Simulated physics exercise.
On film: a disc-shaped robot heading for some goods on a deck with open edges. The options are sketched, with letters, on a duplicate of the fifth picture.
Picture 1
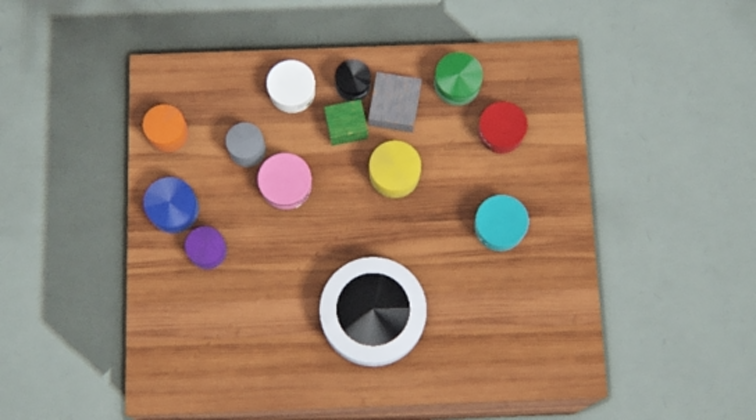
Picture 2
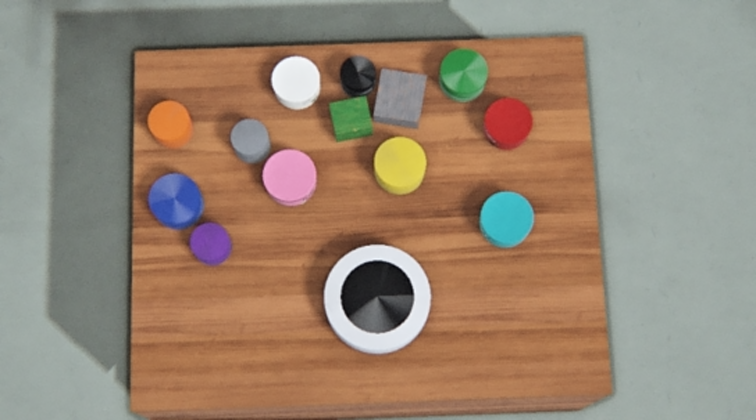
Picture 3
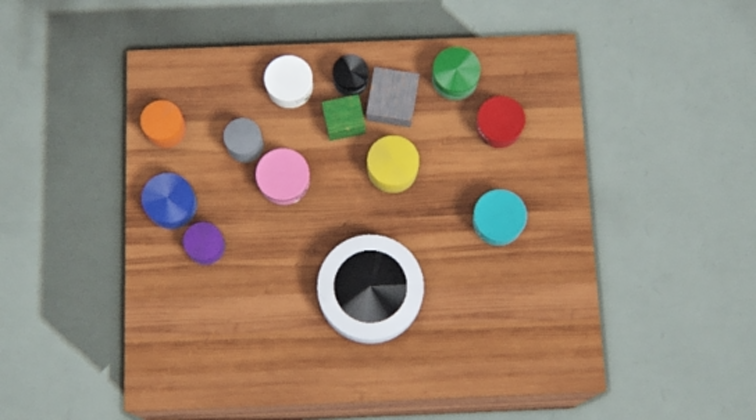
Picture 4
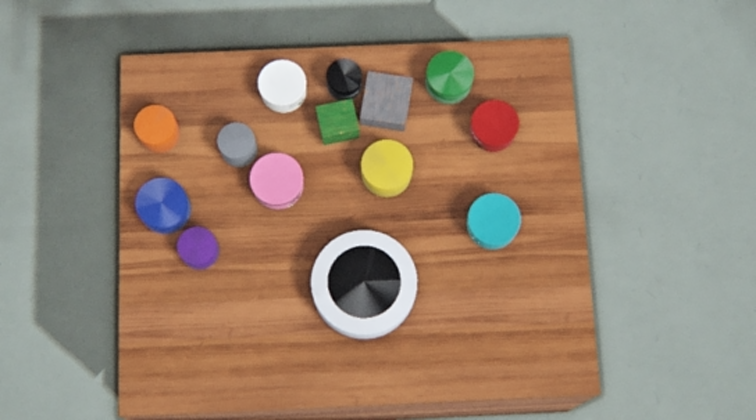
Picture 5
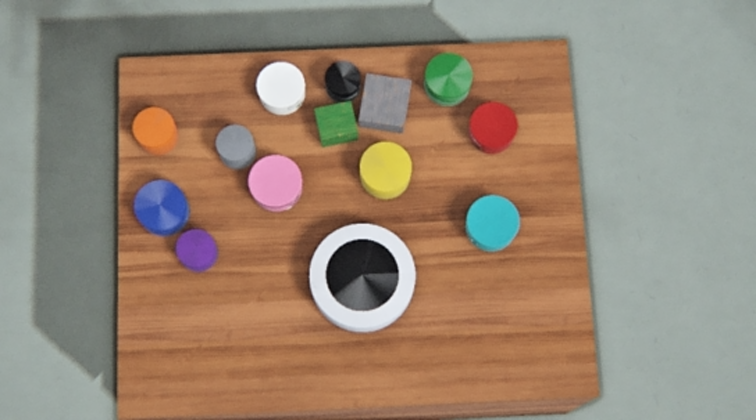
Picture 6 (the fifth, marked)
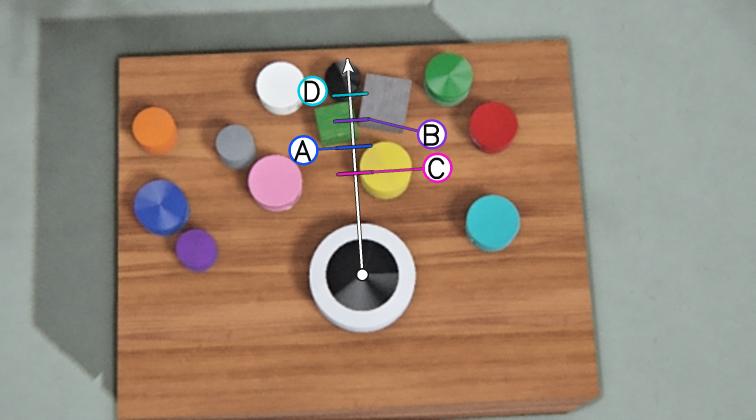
A wooden deck with open edges, seen from above, fills most of the view over a grey-green floor. A white disc-shaped robot with a black centre sits near the lower middle, below orange, blue, purple, grey, pink, white, black, yellow, green, red and cyan round containers and green and grey crates. The robot creeps a short way upward toward the goods, which stay put, while the camera shakes slightly.
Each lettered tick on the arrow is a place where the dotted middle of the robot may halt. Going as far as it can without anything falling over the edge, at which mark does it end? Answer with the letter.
A is the last safe stop.
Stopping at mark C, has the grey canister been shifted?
No.
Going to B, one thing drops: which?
The black canister goes over.
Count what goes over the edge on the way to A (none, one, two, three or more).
By then, none.
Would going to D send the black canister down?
Yes.
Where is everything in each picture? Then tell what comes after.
The first frame shows pink pail (285, 182); blue canister (172, 206); orange canister (166, 129).
The second frame shows robot (378, 300); black canister (358, 77).
The third frame shows robot (371, 289); white pail (289, 82).
The fourth frame shows robot (364, 284); green crate (338, 122).
The fifth frame shows robot (362, 278); grey crate (385, 104); green canister (448, 80); grey canister (236, 148).
On the copy, A at (353, 147); B at (352, 120); C at (355, 173); D at (350, 95); the arrow from (362, 275) to (347, 60); the white dot at (362, 275).
On A. First, robot (359, 230); yellow canister (388, 161); orange canister (156, 132).
Then, robot (356, 182); grey crate (389, 88); yellow canister (409, 130).
Finally, robot (354, 152); black canister (337, 58); grey crate (391, 82); nothing has fallen.
By contrast, B drops the black canister; C is safe but short; D drops the black canister and green crate.
